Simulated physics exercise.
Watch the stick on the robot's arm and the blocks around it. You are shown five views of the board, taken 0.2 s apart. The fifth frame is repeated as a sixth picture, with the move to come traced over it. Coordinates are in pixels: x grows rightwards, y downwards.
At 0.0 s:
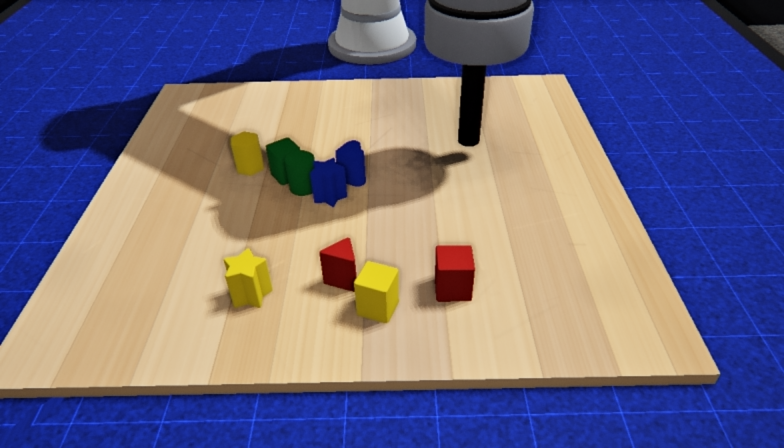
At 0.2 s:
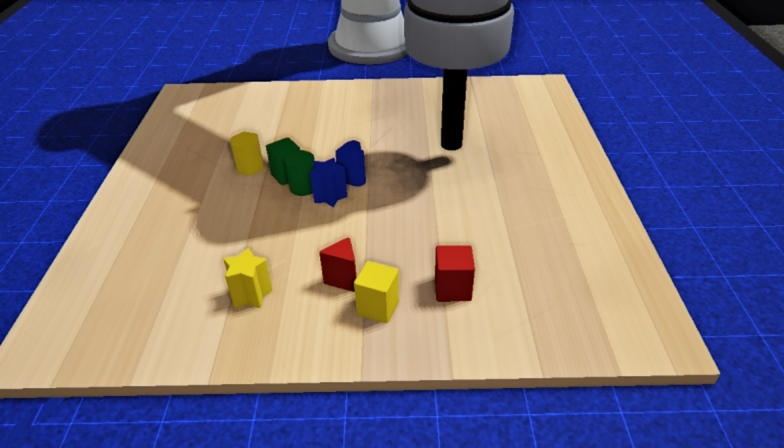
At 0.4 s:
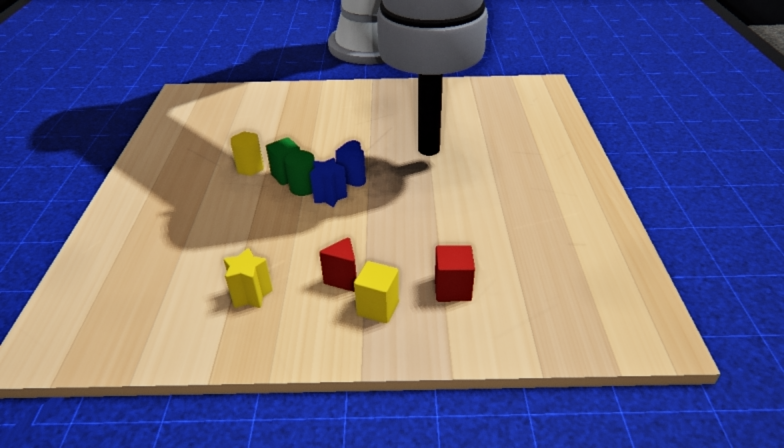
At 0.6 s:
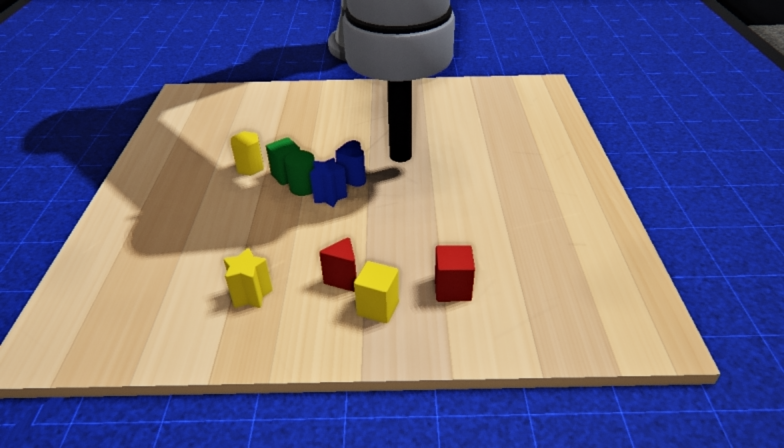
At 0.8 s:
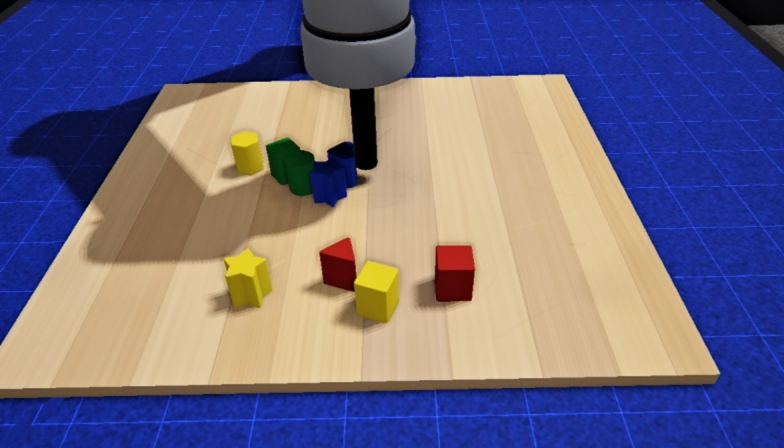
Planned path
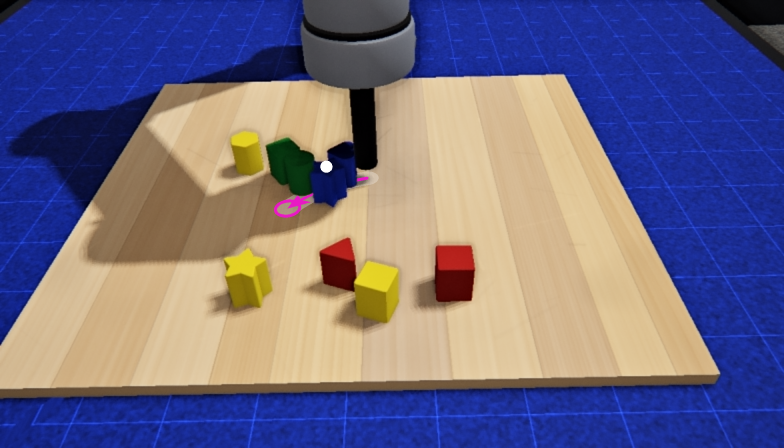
On a wooden board over a blue surface, a robot arm moved its black stick left past scattered colored blocks and nudged a blue block slightly left beside the blue star.
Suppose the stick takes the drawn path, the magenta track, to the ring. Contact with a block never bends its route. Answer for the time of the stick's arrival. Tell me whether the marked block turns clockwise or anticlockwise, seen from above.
Turns anticlockwise.
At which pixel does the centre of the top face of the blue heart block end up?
The centre of its top will be at (300, 153).
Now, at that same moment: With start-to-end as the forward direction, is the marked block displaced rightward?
No - that is not the case.
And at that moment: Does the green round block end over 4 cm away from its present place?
Final answer: No.
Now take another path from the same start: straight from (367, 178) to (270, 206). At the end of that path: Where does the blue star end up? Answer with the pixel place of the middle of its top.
The middle of its upper face should be somewhere near (283, 186).
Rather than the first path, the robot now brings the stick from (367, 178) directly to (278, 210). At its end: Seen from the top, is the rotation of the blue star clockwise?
My answer is no.
The drawn path runs from (367, 178) over (339, 184) and (312, 194) to (288, 208); the dot is on the blue star.
What follows on the original path. Halfway along, stick at (323, 175); green square at (277, 144); green round block at (278, 161); blue star at (305, 175), turned 75° anticlockwise; blue heart block at (304, 152), turned 40° clockwise.
At the end, stick at (285, 194); green square at (276, 144); green round block at (272, 161); blue star at (288, 192), turned 150° anticlockwise; blue heart block at (300, 153), turned 60° clockwise.
